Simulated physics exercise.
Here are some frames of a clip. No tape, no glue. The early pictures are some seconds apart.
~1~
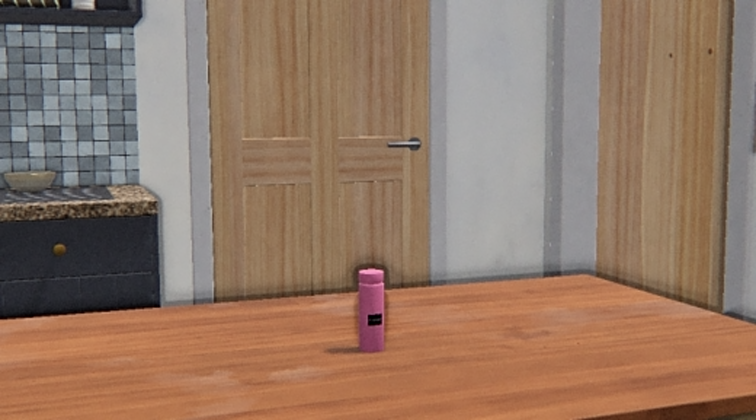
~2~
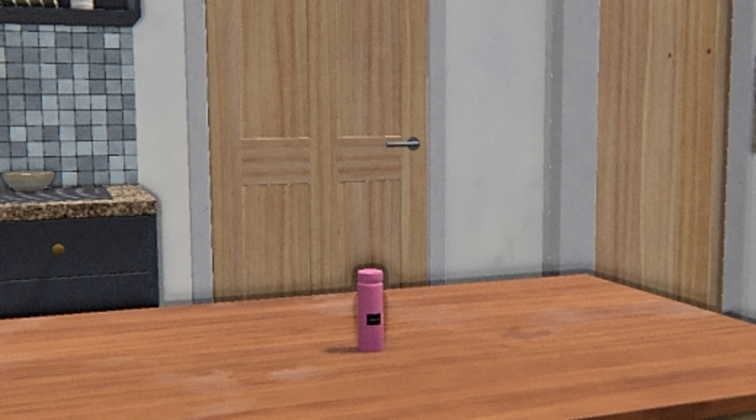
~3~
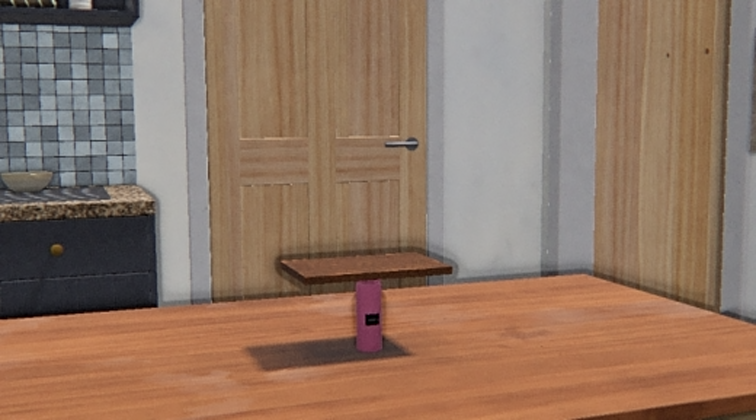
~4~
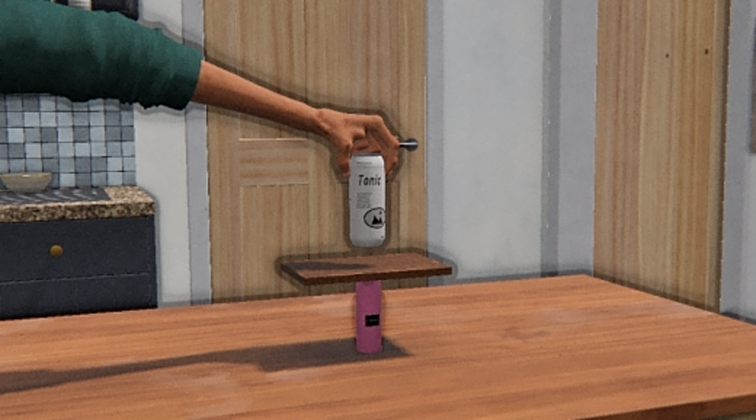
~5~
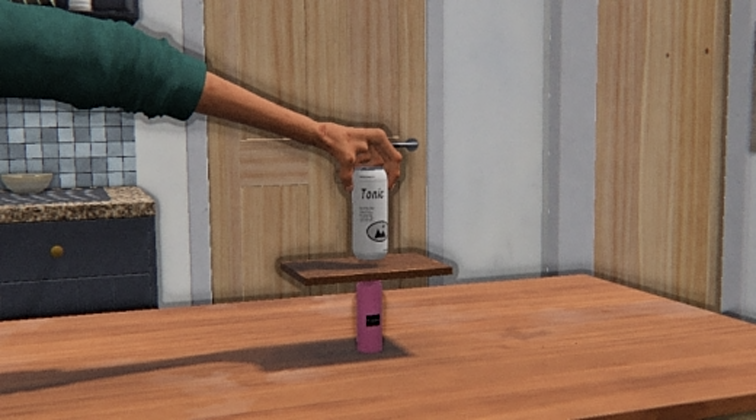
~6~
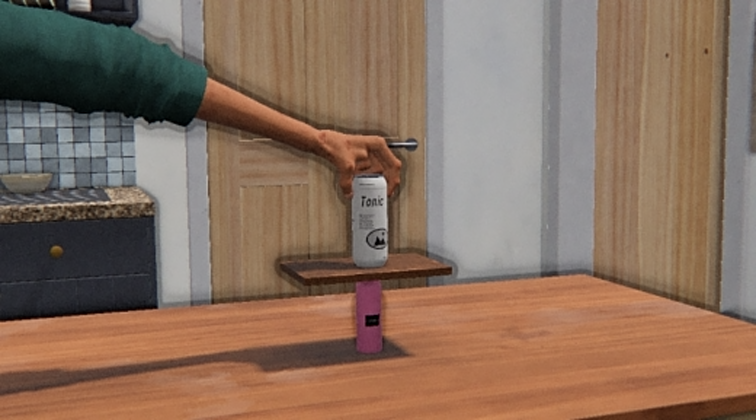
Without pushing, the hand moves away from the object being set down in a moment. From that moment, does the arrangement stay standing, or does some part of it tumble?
It stays standing.
Then, 0.20 s after the last picture, nothing has stirred.
Then, 0.40 s after the last picture, white can resting near (370, 221).
At rest, all 3 in place. Seen from the same camera at the end, white can near (370, 221). The stack stays up.
